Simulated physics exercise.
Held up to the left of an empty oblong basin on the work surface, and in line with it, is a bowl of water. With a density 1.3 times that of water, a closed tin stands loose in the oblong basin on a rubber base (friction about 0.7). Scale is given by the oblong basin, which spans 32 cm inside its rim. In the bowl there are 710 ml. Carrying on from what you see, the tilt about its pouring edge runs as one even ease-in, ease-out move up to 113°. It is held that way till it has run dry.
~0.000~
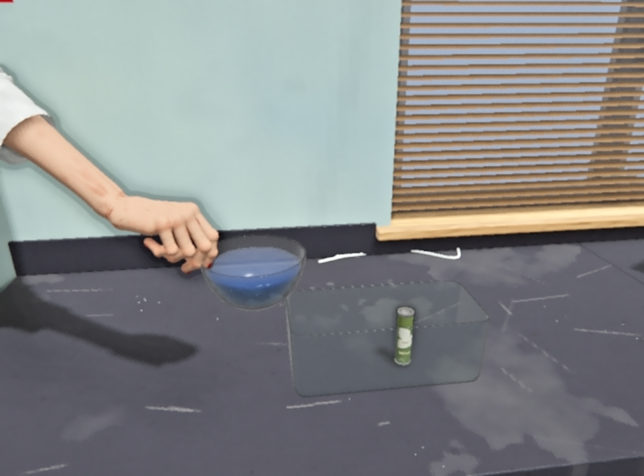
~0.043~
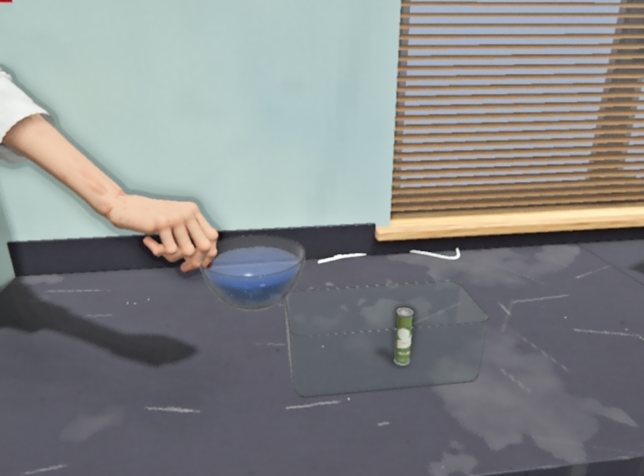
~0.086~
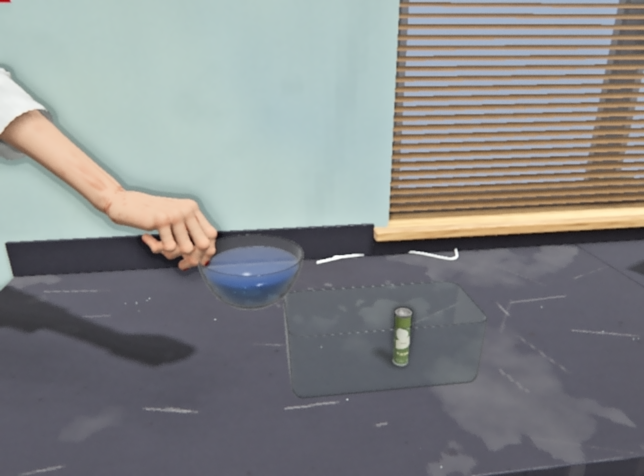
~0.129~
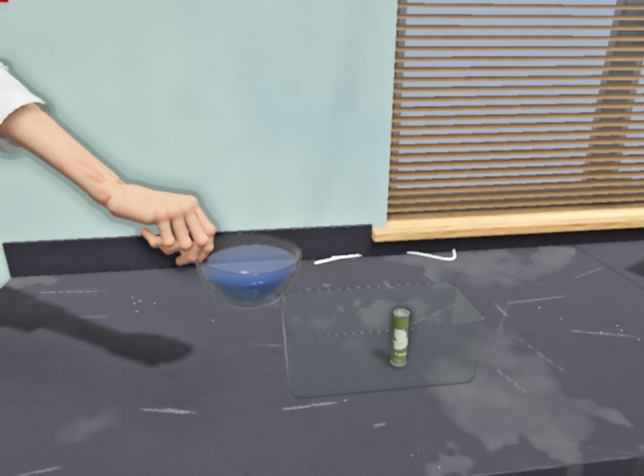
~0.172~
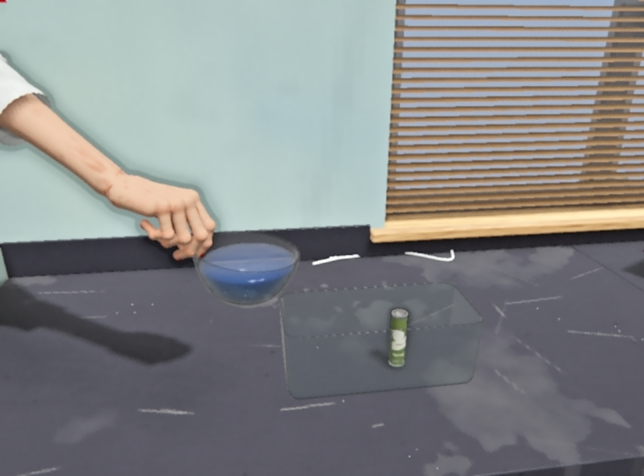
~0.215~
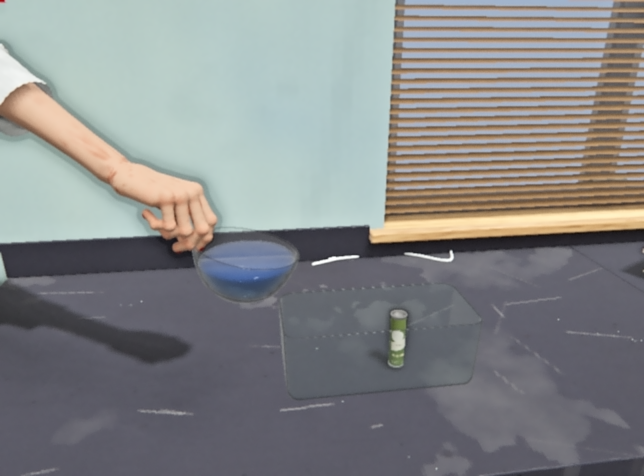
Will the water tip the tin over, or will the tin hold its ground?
It holds its ground.
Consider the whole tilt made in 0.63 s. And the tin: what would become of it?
In that case the tin overturns.
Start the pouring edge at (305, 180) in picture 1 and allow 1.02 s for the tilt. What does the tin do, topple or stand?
Then it goes over.
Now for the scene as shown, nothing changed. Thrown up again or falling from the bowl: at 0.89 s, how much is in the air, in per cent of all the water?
Roughly 9 %.
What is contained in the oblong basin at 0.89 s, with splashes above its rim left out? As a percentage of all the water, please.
Near 92 per cent of the total.
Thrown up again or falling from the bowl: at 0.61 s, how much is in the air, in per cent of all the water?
Close to 42 per cent, I'd say.
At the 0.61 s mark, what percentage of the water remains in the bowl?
Close to 48 percent of the liquid remains at that time.
By 0.61 s the tilt is 73° and 49 per cent is still to pour; the tin stands where it began.
By 0.89 s the tilt is 109° and 0 per cent is still to pour; the tin stands where it began.
By 1.19 s the tilt is 113° and 0 per cent is still to pour; the tin stands where it began.
By 1.52 s the tilt is 113° and 0 per cent is still to pour; the tin stands where it began.
At rest the tin stands where it began.
